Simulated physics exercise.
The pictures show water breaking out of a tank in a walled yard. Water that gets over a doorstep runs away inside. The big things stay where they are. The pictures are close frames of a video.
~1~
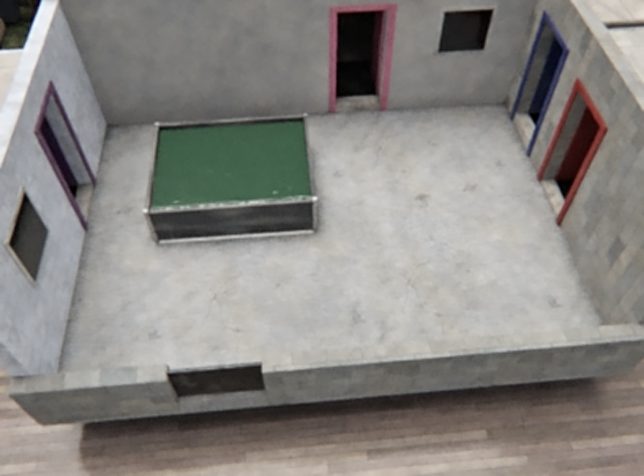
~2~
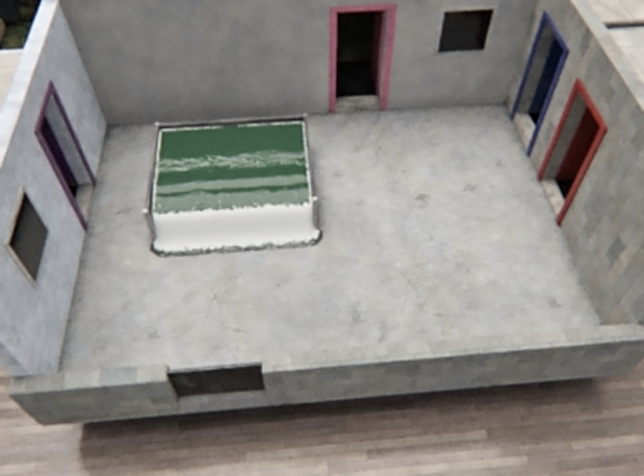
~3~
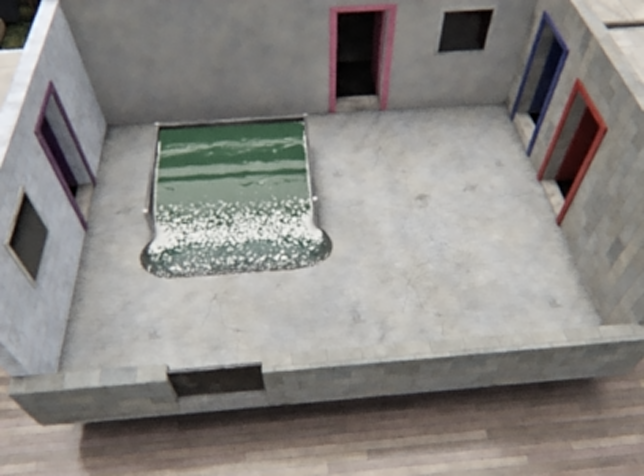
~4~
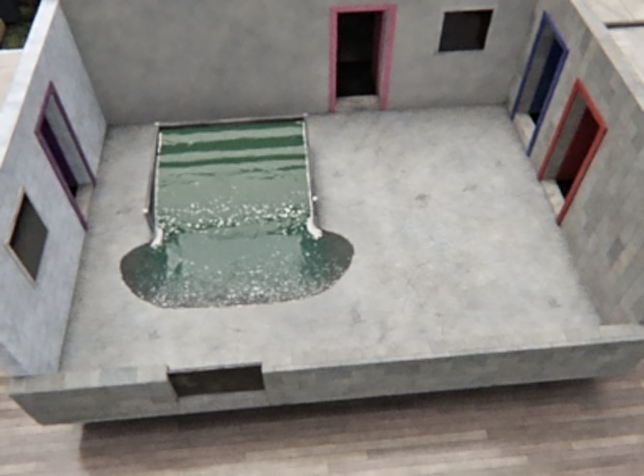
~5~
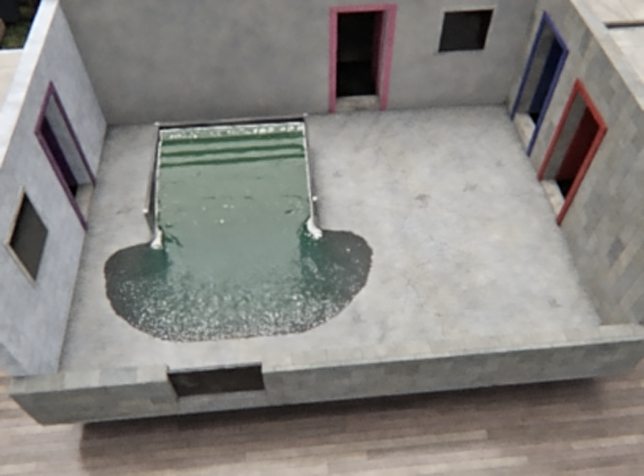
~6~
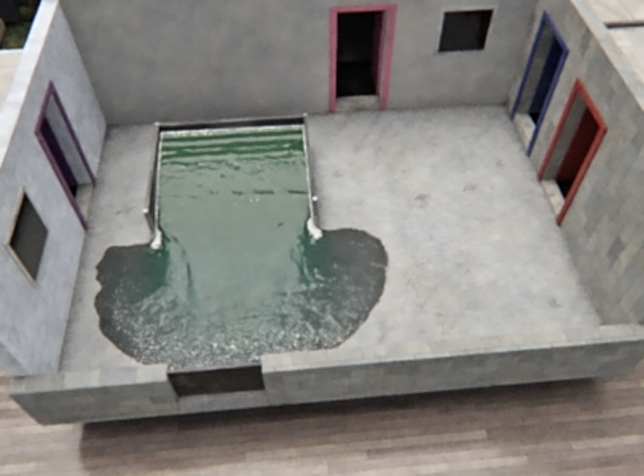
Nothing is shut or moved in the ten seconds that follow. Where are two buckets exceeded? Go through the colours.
In the end: The red door floods; the blue door holds within the limit; the pink door holds within the limit; the purple door holds within the limit.
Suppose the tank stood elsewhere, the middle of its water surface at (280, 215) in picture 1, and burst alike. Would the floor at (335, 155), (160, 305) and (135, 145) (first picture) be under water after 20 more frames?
As listed: Not flooded, wet, awash.
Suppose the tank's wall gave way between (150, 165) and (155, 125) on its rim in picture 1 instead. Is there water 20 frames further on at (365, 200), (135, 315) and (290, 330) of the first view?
One after the other: Not flooded, under water, no water.
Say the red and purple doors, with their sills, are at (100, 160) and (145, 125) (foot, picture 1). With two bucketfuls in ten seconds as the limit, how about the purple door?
One by one: The purple door passes that mark.
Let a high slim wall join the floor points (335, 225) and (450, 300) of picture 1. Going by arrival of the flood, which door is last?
The pink one.
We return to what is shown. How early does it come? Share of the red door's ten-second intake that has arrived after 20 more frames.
Close to 0 %.
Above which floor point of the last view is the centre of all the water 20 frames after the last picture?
Roughly at (270, 288).
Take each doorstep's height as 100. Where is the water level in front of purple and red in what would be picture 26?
About 70 and 60 per cent.
A moment on, water covers 35 % of the floor; the red door not reached, the blue door not reached, the pink door not reached, the purple door not reached.
Next, water covers 35 % of the floor; the red door not reached, the blue door not reached, the pink door not reached, the purple door not reached.
Then, water covers 55 % of the floor; the red door wet at the sill, nothing in, the blue door not reached, the pink door not reached, the purple door wet at the sill, nothing in.
Later, water covers 85 % of the floor; the red door over two buckets in, the blue door wet at the sill, nothing in, the pink door not reached, the purple door wet at the sill, nothing in.
In the end, water covers 100 % of the floor; the red door over two buckets in, the blue door wet at the sill, nothing in, the pink door wet at the sill, nothing in, the purple door wet at the sill, nothing in.
